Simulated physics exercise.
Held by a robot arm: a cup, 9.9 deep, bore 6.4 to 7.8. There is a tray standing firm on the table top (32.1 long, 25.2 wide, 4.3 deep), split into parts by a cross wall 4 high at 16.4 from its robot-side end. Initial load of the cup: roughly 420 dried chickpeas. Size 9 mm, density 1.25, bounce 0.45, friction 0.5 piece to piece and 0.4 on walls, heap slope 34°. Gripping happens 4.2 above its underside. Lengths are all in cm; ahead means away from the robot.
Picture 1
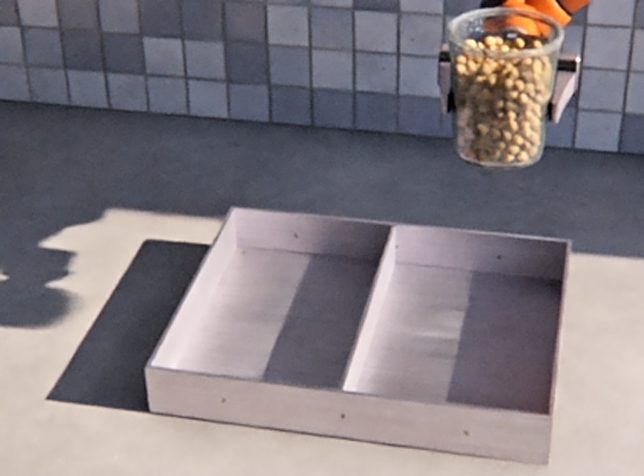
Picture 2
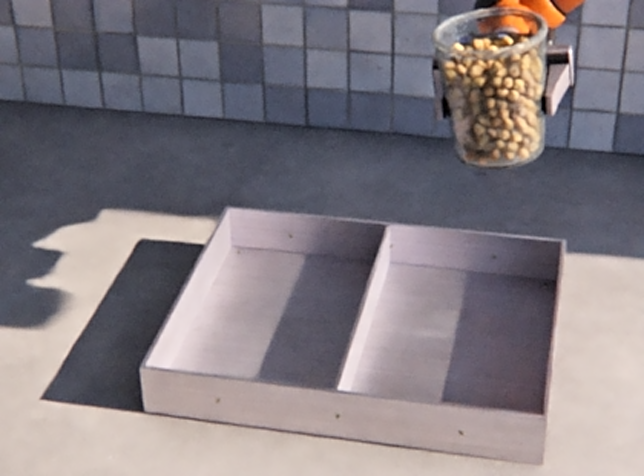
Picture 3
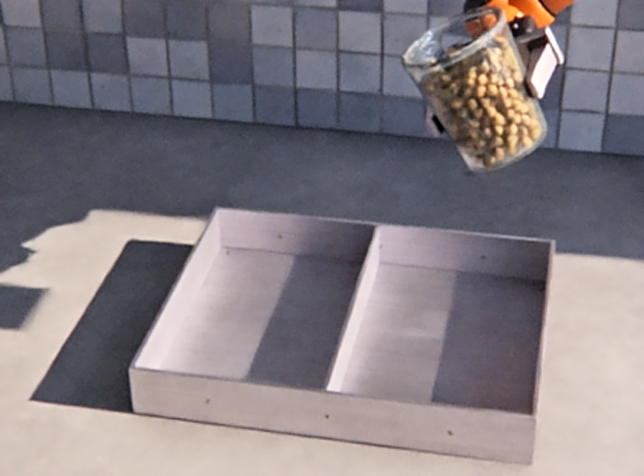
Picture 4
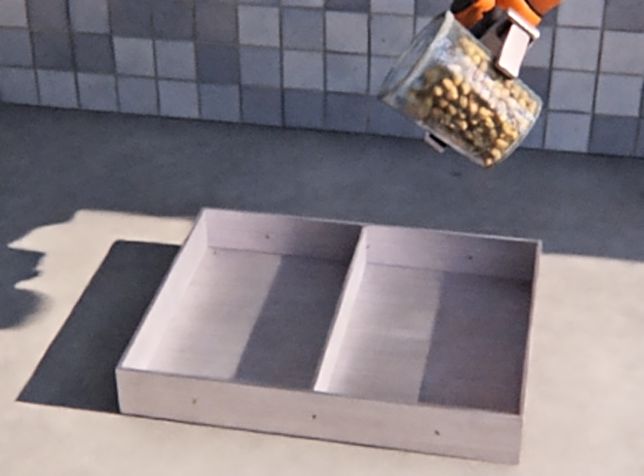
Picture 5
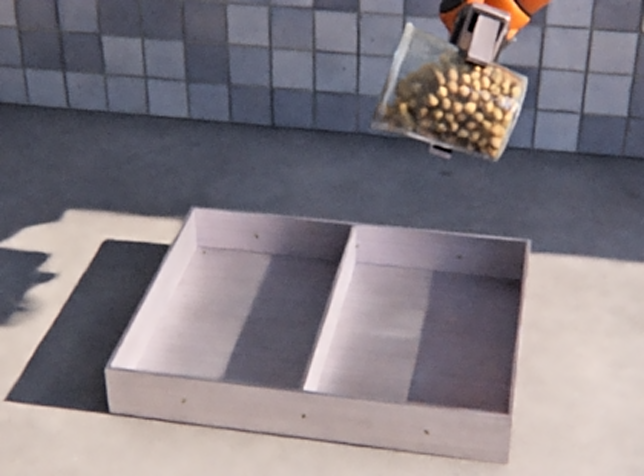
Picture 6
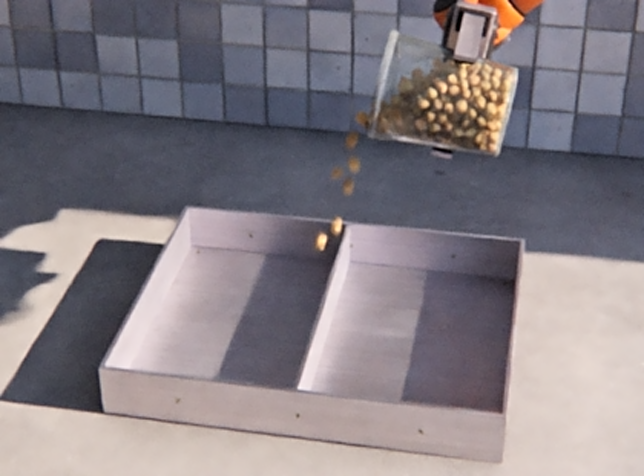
The clip shows an orange robot gripper holding a clear cup of dried chickpeas above a two-part tray, moving slightly left while tilting the cup leftward until a few chickpeas drop from its mouth toward the tray's dividing wall.
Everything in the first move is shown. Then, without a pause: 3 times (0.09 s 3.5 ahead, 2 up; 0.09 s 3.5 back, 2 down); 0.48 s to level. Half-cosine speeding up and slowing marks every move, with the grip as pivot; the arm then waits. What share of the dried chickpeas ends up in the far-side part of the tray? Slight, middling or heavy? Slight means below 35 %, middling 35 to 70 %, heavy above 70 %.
Heavy.
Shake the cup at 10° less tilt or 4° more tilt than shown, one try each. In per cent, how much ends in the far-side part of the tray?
Roughly 75 and 95 percent.
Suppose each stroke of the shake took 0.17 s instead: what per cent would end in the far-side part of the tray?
I'd expect close to 45 in a hundred.
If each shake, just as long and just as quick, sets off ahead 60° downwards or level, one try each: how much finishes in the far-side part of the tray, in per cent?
I'd say close to 35 percent for the first and close to 75 percent for the second.
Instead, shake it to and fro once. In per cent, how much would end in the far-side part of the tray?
Roughly 85 percent.
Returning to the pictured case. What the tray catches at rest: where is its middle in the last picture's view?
It ends up close to (208, 321).
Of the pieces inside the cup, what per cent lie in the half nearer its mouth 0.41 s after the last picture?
Roughly 55 %.
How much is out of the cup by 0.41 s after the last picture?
By then near 95 % is out.
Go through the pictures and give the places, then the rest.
Cup middle at (501, 93), level; upper third of the load around (503, 72), from x 460 to 545, top at y 40; 417 in the cup, in the first frame.
Cup middle at (494, 93), tilted 8° forward; upper third of the load around (496, 71), from x 450 to 535, top at y 40, in the second frame.
Cup middle at (480, 94), tilted 28° forward; upper third of the load around (482, 74), from x 430 to 535, top at y 40, in the third frame.
Cup middle at (464, 96), tilted 53° forward; upper third of the load around (465, 77), from x 410 to 530, top at y 40, in the fourth frame.
Cup middle at (451, 98), tilted 73° forward; upper third of the load around (458, 83), from x 380 to 515, top at y 55, in the fifth frame.
Cup middle at (445, 99), tilted 81° forward; upper third of the load around (460, 86), from x 320 to 505, top at y 60; 408 in the cup, 9 in flight or on a rim, in the sixth frame.
Then, 0.41 s later, tilted 81° forward, highest piece 24 above the table; 329 in the far-side part, 29 in the cup, 6 in the robot-side part, 53 in flight or on a rim.
Then, 0.82 s later, tilted 31° forward, highest piece 26 above the table; 375 in the far-side part, 19 in the cup, 15 in the robot-side part, 8 on the table or floor.
Then, 1.22 s later, level, highest piece 23 above the table; 375 in the far-side part, 19 in the cup, 15 in the robot-side part, 8 on the table or floor.
Then, 2.27 s later, level, highest piece 23 above the table; 375 in the far-side part, 19 in the cup, 15 in the robot-side part, 8 on the table or floor.
At rest, 375 in the far-side part, 19 in the cup, 15 in the robot-side part, 8 on the table or floor. That is 90 % in the far-side part of the tray.
